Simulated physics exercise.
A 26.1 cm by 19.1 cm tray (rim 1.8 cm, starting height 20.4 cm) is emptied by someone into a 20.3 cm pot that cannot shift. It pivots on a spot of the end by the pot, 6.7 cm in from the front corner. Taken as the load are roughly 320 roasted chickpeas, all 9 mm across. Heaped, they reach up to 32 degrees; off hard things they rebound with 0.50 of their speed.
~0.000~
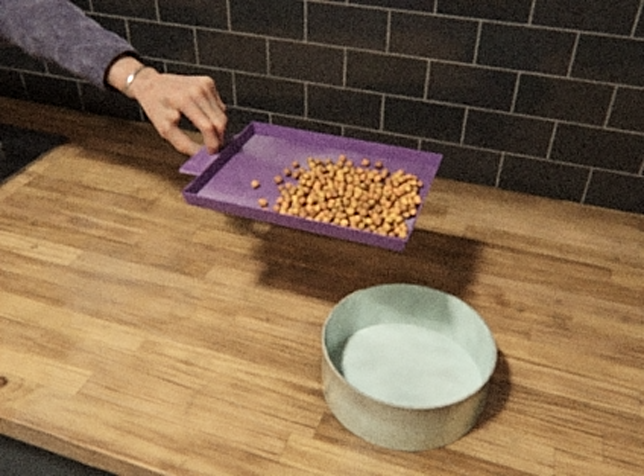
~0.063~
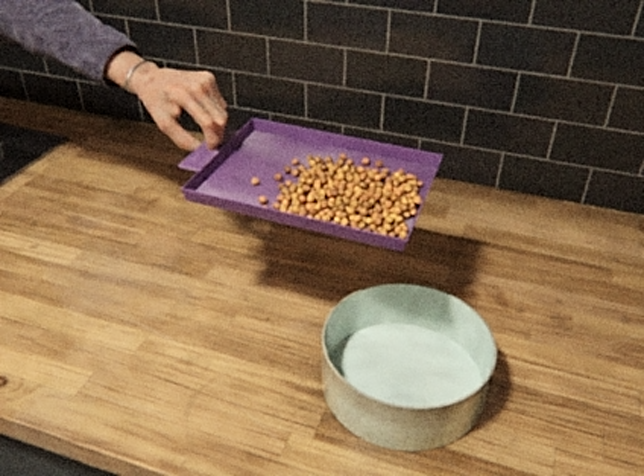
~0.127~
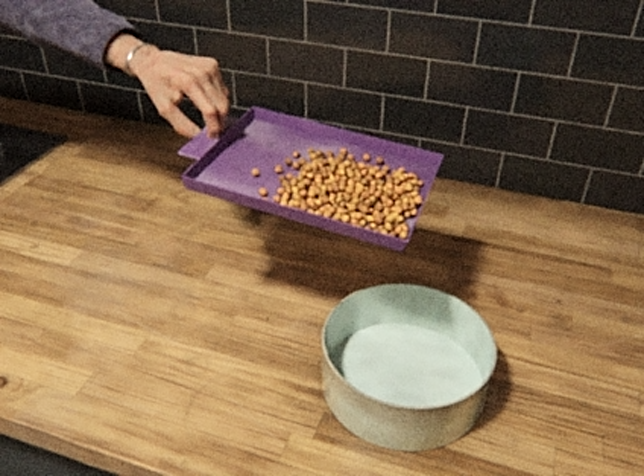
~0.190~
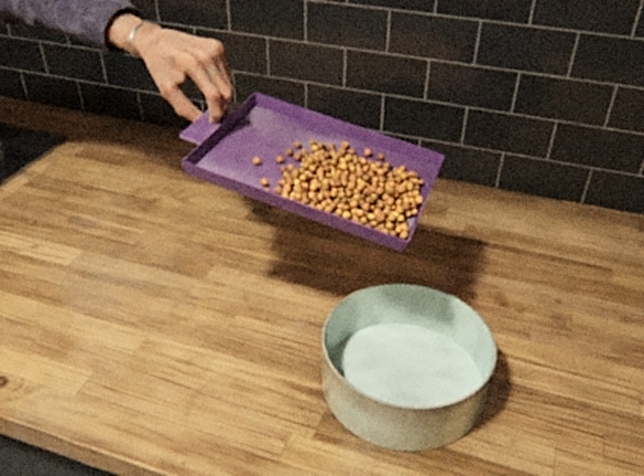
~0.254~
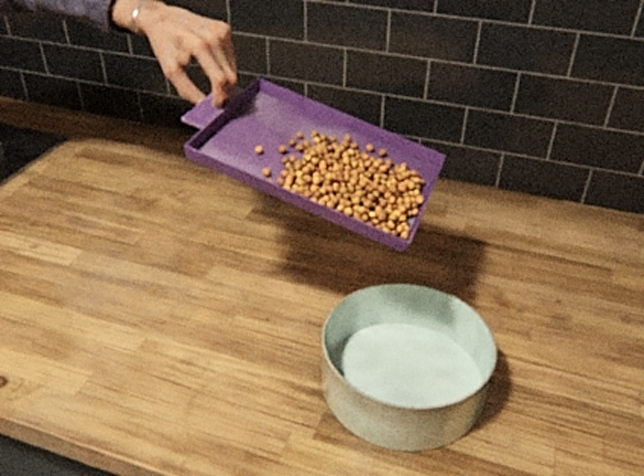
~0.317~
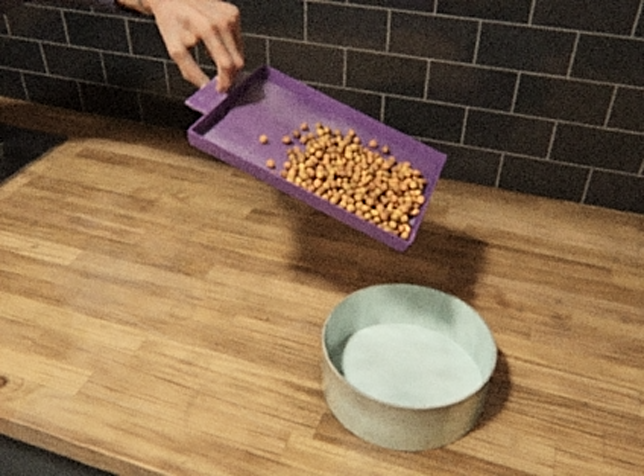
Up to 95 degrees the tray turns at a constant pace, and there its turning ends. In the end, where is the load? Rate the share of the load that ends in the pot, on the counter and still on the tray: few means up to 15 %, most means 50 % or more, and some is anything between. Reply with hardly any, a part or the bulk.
Pot: The bulk; counter: A part; tray: Hardly any.
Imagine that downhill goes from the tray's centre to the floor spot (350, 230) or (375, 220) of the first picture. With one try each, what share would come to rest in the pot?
Estimate: Some 100 % and some 95 % respectively.
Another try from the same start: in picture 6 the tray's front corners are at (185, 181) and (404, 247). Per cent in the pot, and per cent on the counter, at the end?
Per cent by place - pot 100, counter 0.
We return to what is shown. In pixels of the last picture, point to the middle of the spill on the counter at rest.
Middle of the spill at rest: Roughly (481, 322).
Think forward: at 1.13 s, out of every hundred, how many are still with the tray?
It's roughly 90 percent.
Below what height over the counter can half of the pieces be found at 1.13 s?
I'd say near 24 cm.
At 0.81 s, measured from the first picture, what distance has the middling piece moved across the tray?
Roughly 3 cm.
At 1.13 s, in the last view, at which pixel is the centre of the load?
Near pixel (421, 190).
After 0.81 s, tilt 56 degrees; the tray holds 100 %, the pot 0 %.
After 1.13 s, tilt 79 degrees; the tray holds 90 %, the pot 5 %.
After 1.55 s, tilt 95 degrees; the tray holds 15 %, the pot 45 %.
In the end, at 2.5 s, pot 65 %, counter 35 %, tray 0 %.
